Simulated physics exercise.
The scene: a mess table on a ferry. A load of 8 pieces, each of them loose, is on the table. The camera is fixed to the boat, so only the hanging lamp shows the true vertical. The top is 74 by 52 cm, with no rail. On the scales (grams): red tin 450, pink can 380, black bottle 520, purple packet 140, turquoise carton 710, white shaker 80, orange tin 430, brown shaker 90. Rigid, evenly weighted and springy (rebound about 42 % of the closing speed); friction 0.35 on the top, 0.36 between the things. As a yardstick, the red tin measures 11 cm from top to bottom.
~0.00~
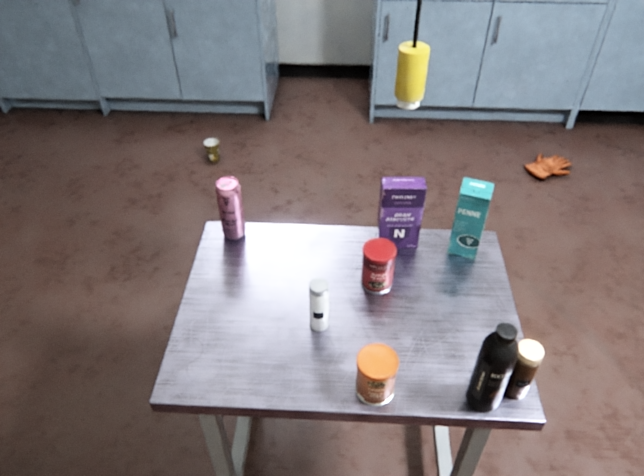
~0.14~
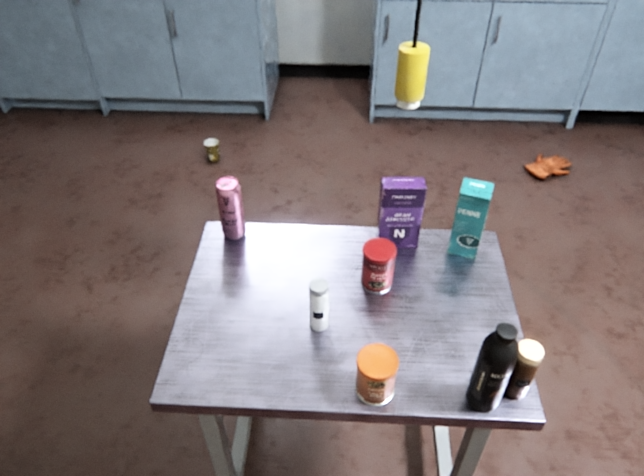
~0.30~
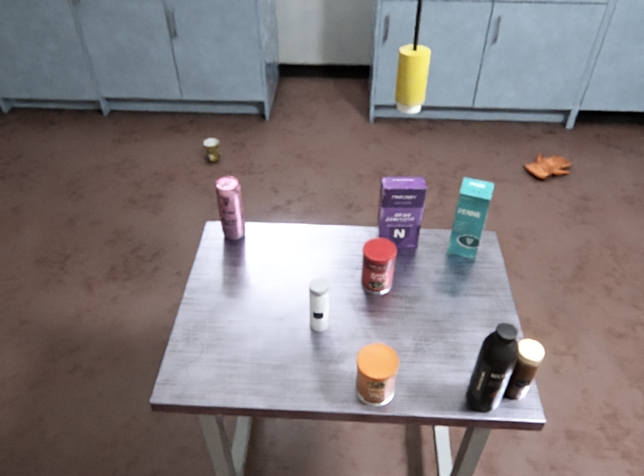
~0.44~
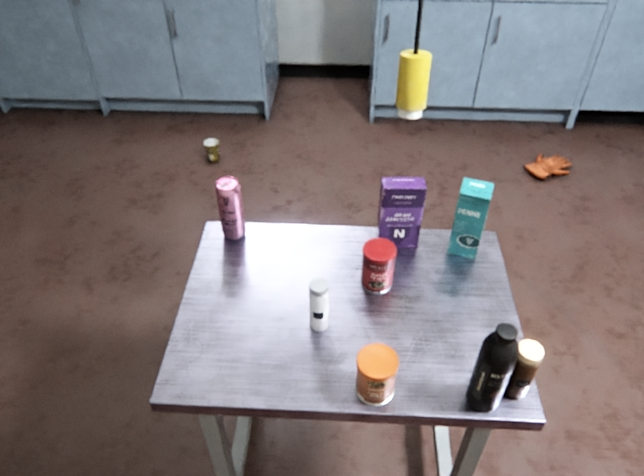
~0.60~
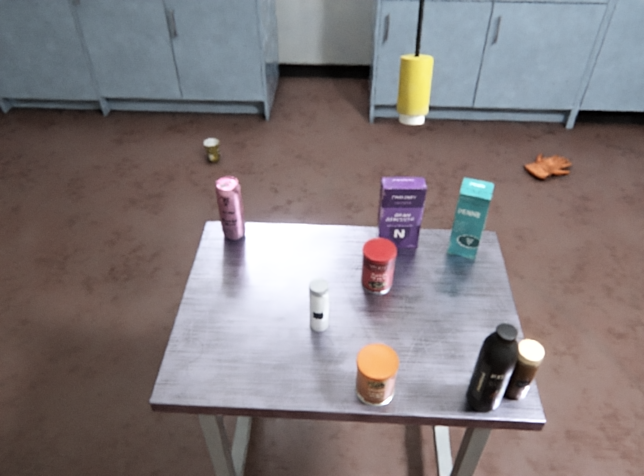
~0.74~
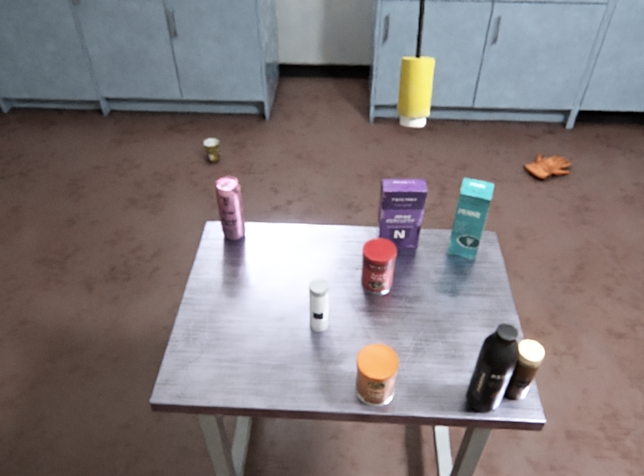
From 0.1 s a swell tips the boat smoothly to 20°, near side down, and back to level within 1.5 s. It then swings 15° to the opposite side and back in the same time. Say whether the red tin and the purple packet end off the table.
The red tin remains on top; the purple packet remains on top.
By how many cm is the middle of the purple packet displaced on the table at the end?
About 18 cm.
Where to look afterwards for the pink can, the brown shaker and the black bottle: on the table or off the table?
The pink can ends on the table; the brown shaker ends off the table; the black bottle ends off the table.
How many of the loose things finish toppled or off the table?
4 of them.
After 1.14 s, heel 13°, near side down; purple packet on its side near (423, 264); red tin slid 2 cm near (377, 273); white shaker on its side.
After 1.44 s, heel 2°, near side down; black bottle and brown shaker now off the table; purple packet on its side near (432, 278); red tin slid 3 cm near (377, 274).
After 1.74 s, heel 1°, far side down; purple packet on its side near (429, 278); red tin slid 3 cm near (377, 274); white shaker on its side.
After 2.04 s, heel 10°, far side down; purple packet on its side near (429, 278); red tin slid 3 cm near (377, 274); white shaker on its side.
At rest (3.6 s), off the table, black bottle and brown shaker; tipped over on the table, purple packet and white shaker; the other 4 in place, give or take 5 cm. In the last view, red tin near (377, 273), purple packet near (429, 278).
